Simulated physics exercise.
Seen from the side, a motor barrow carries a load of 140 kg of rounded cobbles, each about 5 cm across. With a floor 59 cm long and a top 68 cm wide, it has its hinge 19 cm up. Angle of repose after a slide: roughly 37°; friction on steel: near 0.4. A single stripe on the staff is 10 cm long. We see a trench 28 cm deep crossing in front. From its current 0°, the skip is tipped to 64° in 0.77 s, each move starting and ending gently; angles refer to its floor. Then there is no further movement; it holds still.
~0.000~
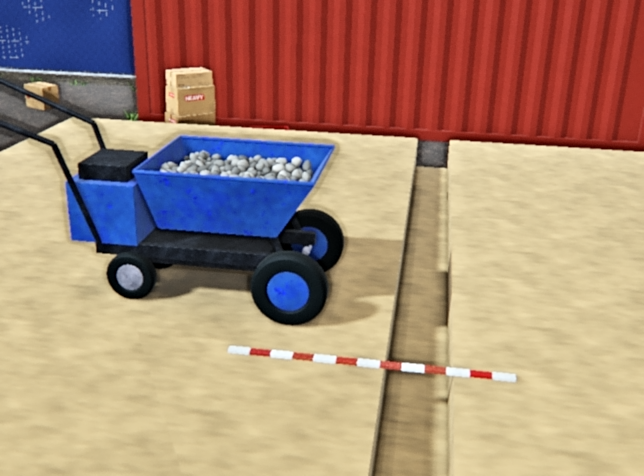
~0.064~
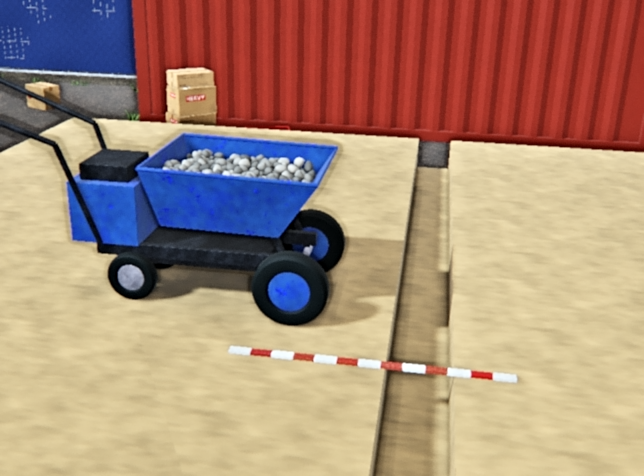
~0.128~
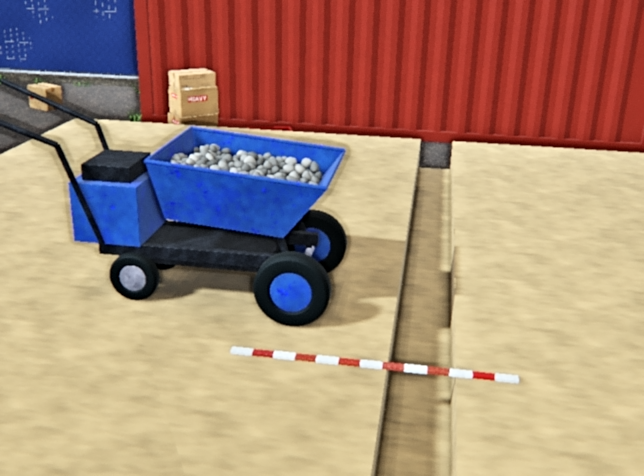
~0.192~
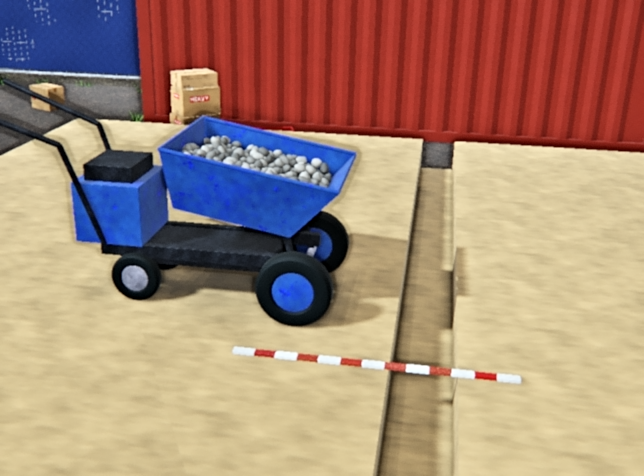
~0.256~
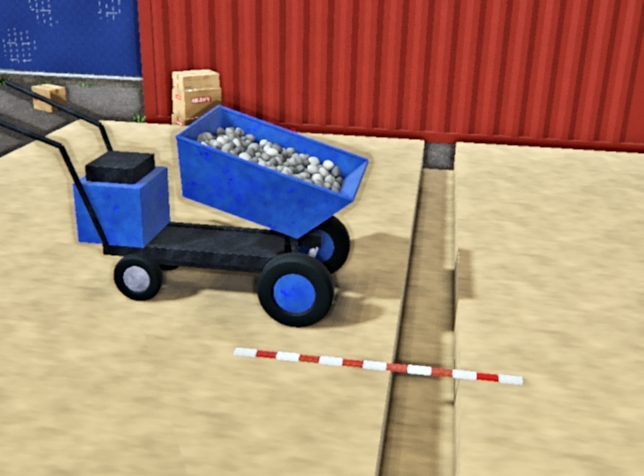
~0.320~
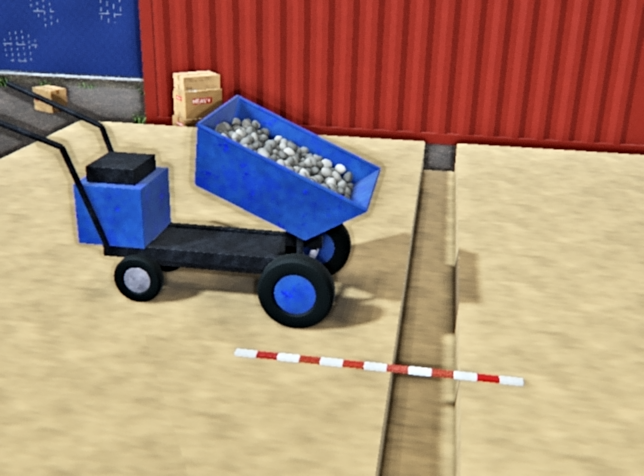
In the video, a blue motor barrow loaded with rounded grey stones stands on sandy ground beside a narrow trench and a red-and-white staff, while its skip tilts steadily upward at the left, its front lip angling down toward the right.
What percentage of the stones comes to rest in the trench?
About 41 per cent.
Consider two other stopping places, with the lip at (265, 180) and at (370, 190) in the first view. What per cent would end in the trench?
First spot about 60, second spot about 5 per cent.
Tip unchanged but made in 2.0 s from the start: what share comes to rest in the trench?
Close to 60 percent, then.
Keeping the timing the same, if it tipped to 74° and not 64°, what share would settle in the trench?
Some 50 in a hundred, I'd say.
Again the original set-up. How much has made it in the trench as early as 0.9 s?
About 15 per cent by then.
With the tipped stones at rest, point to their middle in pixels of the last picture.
Their middle ends up near (452, 338).
After 0.6 s the floor is at 54°; 100 % in the skip; the foremost stones are at (390, 236).
After 0.9 s the floor is at 64°; 86 % in the skip, 13 % in the trench, 2 % past the trench; the foremost stones are at (472, 302).
After 1.2 s the floor is at 64°; 44 % in the skip, 21 % in the trench, 35 % past the trench; the foremost stones are at (594, 325).
After 3.2 s the floor is at 64°; 23 % in the skip, 41 % in the trench, 36 % past the trench; the foremost stones are past the picture's edge.
